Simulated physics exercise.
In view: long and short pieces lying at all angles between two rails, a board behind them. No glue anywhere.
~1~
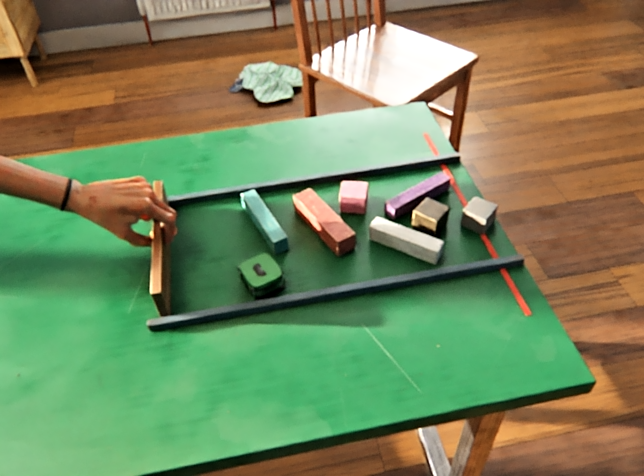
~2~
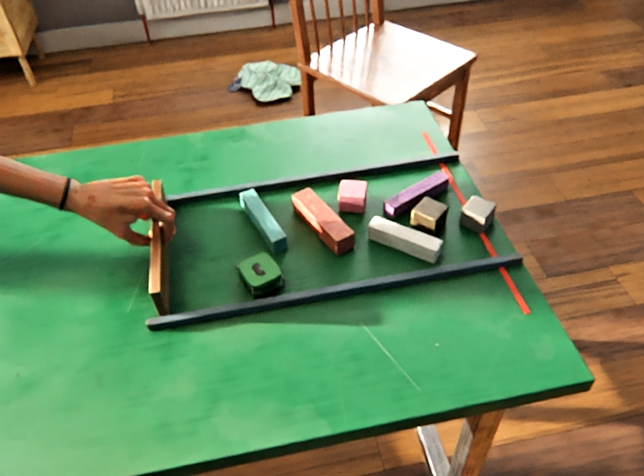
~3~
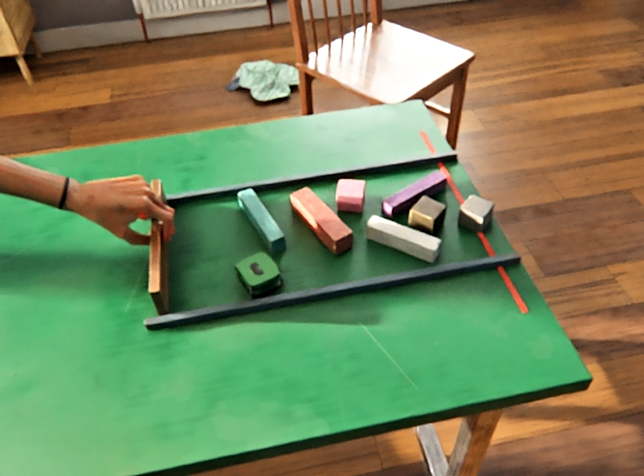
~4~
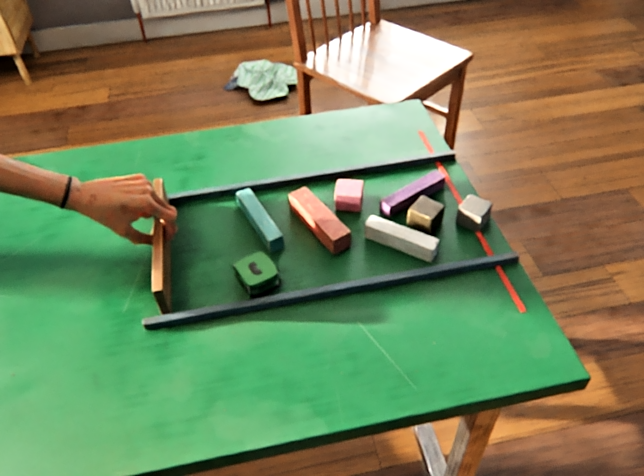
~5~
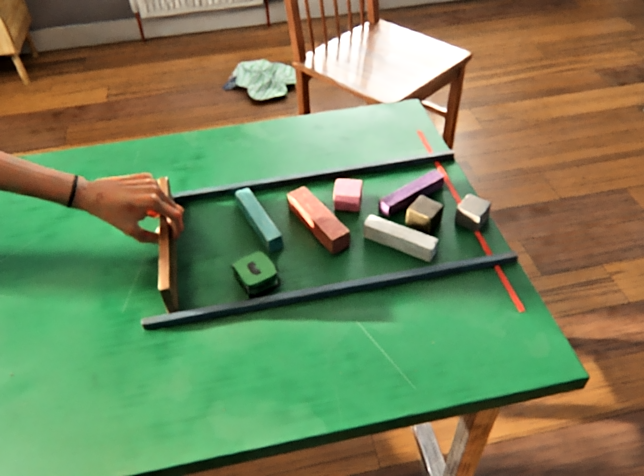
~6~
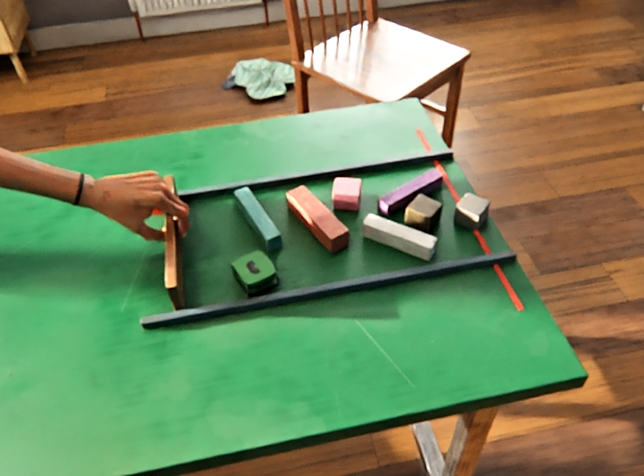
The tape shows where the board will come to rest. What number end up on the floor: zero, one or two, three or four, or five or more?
The number that fall off is five or more.
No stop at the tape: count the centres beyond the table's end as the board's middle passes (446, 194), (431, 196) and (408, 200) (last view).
It would be 5, 3 and 1.
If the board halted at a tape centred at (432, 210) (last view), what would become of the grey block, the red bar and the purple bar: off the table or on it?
The grey block is lost; the red bar stays on; the purple bar falls.
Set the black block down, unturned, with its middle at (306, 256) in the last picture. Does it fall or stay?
From there it drops off.
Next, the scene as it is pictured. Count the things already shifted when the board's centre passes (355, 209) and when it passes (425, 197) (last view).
First 7, then 8.
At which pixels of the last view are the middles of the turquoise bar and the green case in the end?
Near (460, 184) and (499, 234).
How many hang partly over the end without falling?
1 of them.
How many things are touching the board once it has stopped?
2 of them.
A little later, none off yet; grey block at rest near (472, 212); purple bar at rest near (411, 192); black block at rest near (424, 214).
Next, none off yet; grey block moving near (478, 210); purple bar shifted a little near (438, 187); black block shifted about its own width near (443, 209).
When it is over, the number that fall off is five or more; down, red bar, pink block, white bar, black block, purple bar and grey block.
